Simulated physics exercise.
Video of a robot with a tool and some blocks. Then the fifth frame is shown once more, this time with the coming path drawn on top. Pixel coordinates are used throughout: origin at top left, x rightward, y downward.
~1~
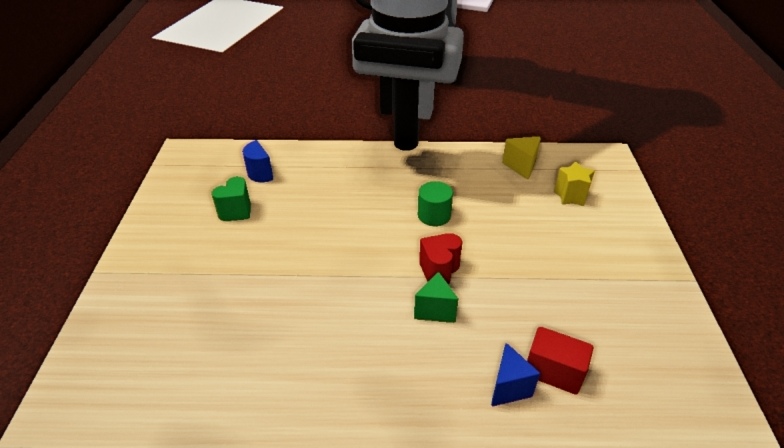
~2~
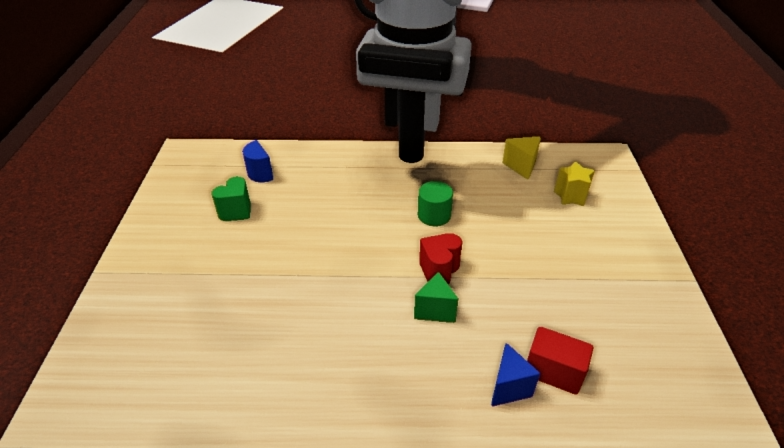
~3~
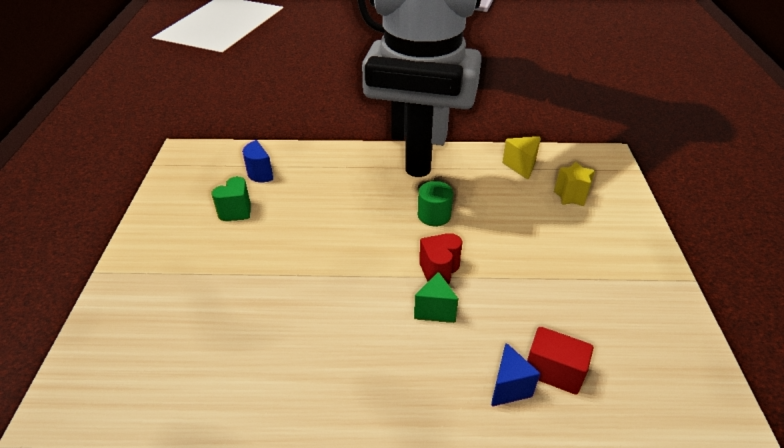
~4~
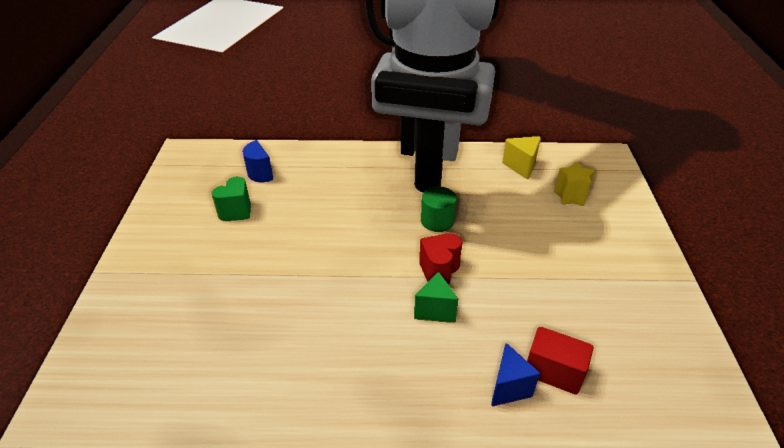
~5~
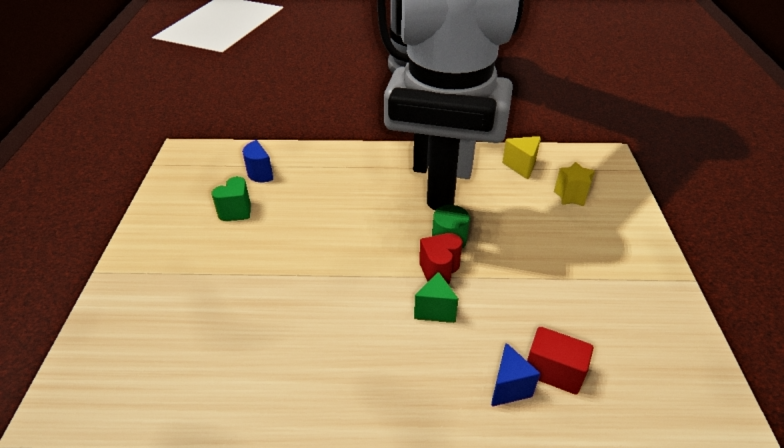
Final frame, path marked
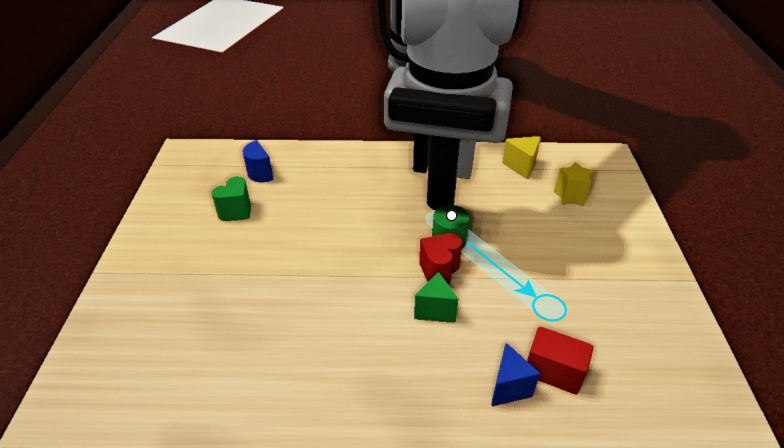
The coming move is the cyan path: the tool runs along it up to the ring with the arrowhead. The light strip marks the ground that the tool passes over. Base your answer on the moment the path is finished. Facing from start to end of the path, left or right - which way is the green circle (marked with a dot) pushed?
Toward the right.
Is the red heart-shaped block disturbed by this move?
It shifts position.
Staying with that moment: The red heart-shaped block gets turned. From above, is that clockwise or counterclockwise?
It rotates clockwise.
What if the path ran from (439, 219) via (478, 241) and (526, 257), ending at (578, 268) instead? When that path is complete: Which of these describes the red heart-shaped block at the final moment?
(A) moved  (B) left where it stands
Choice A: Moved.
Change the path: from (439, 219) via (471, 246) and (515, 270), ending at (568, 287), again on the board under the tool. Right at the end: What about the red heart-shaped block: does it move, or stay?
Moved away.
The drawn path runs straight from (439, 219) to (549, 308); the dot is on the green circle.
What follows on the original path. One third of the way, tool (475, 230); red heart-shaped block (447, 259), turned 60° clockwise; green circle (481, 246).
Two thirds of the way, tool (513, 260); red heart-shaped block (448, 260), turned 65° clockwise; green circle (499, 273).
At the end, tool (554, 291); red heart-shaped block (448, 260), turned 65° clockwise; green circle (504, 280); red oblong not moved.
